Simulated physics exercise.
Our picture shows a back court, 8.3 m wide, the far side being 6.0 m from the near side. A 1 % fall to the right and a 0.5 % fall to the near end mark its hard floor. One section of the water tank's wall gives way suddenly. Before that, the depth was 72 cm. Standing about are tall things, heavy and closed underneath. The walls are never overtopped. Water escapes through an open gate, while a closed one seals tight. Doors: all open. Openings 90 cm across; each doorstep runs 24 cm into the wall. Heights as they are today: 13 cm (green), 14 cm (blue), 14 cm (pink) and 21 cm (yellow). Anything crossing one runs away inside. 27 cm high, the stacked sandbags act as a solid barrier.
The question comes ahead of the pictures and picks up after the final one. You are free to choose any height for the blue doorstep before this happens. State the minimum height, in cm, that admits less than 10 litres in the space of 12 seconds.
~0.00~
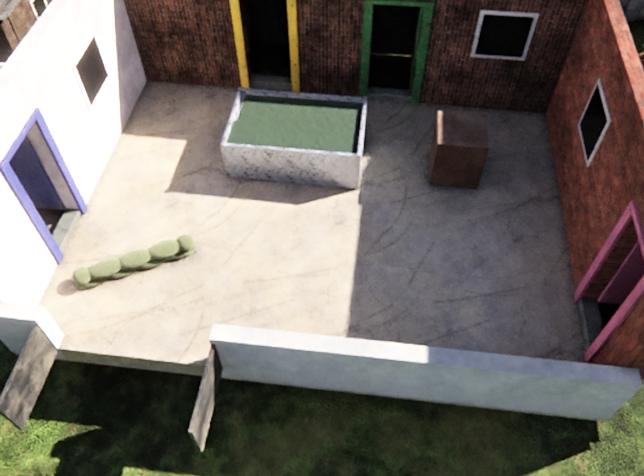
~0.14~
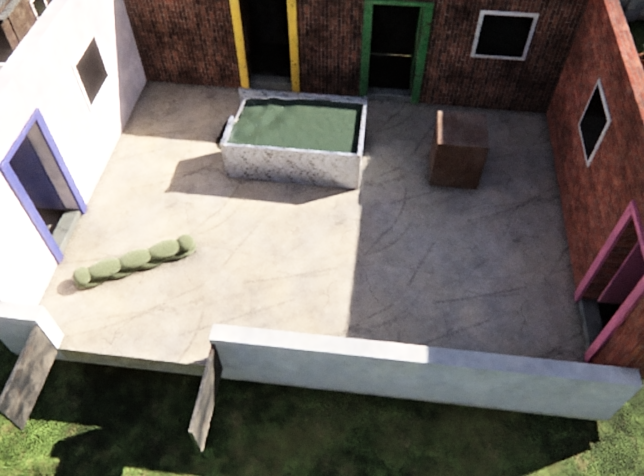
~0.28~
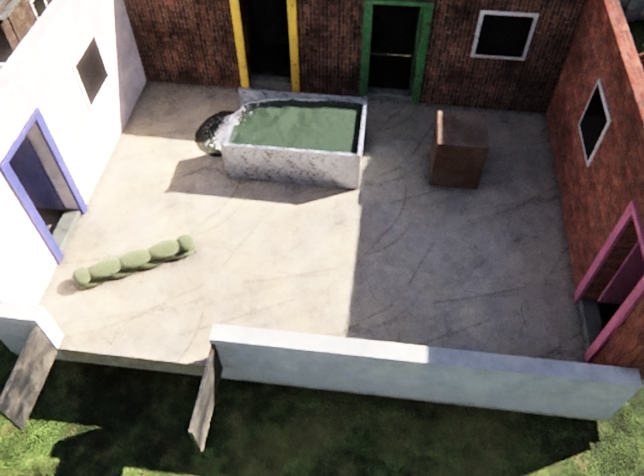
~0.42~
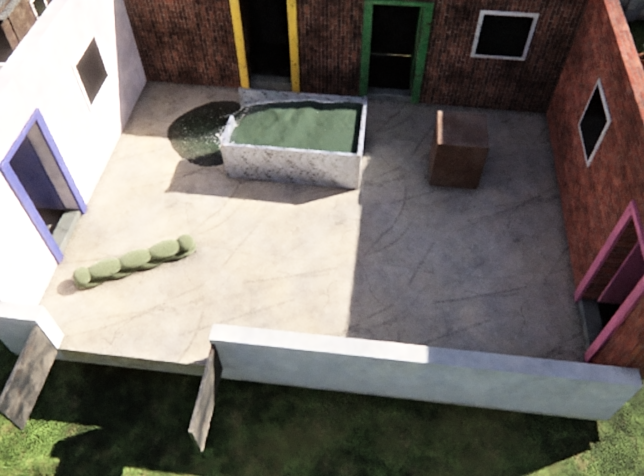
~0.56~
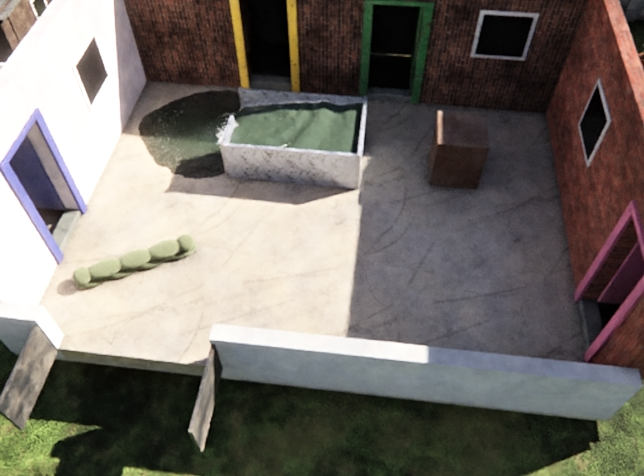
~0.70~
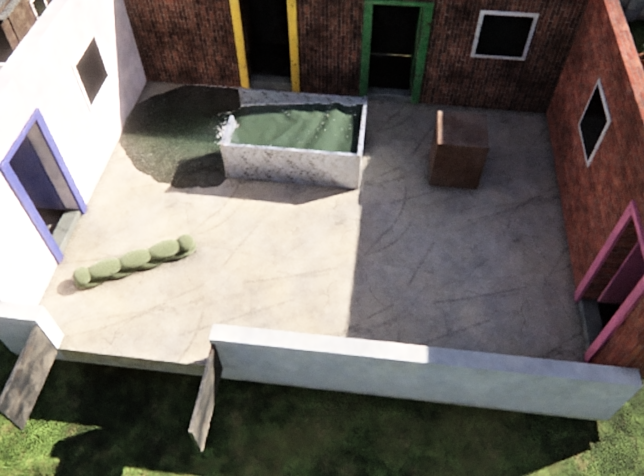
14.5 cm, roughly.
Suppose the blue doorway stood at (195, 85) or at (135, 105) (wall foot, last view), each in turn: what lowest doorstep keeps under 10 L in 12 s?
You'd want roughly 24 cm there first, then roughly 30 cm.
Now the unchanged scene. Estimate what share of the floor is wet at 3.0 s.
Approximately 20 % of the floor.
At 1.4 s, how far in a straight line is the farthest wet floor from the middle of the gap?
The front sits around 3.2 m out.
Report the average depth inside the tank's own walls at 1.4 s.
I'd put it at some 53 centimetres on average.
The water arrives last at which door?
I'd say the pink one.
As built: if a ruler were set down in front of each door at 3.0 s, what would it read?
Green door 0 cm, blue door 7 cm, pink door 0 cm, yellow door 4 cm.
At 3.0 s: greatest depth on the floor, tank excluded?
Around 26 centimetres.
After 1.4 s water covers 15 % of the floor, deepest (45 cm) near (147, 82); it has not reached the blue door.
After 3.0 s water covers 20 % of the floor, deepest (26 cm) near (177, 114); 7 cm at the blue door, 0 litres in over its 14 cm doorstep.
After 12.0 s water covers 90 % of the floor, deepest (15 cm) near (593, 394); 8 cm at the blue door, 13 litres in over its 14 cm doorstep.
At the blue door as built, the water arrived by 1.7 s and peaked near 16 cm at 6.6 s.
With a doorstep of 13.5 cm, 15 litres would have come in within the 12 s; with 16 cm, 6 litres. So under 10 litres takes about 14.5 cm.
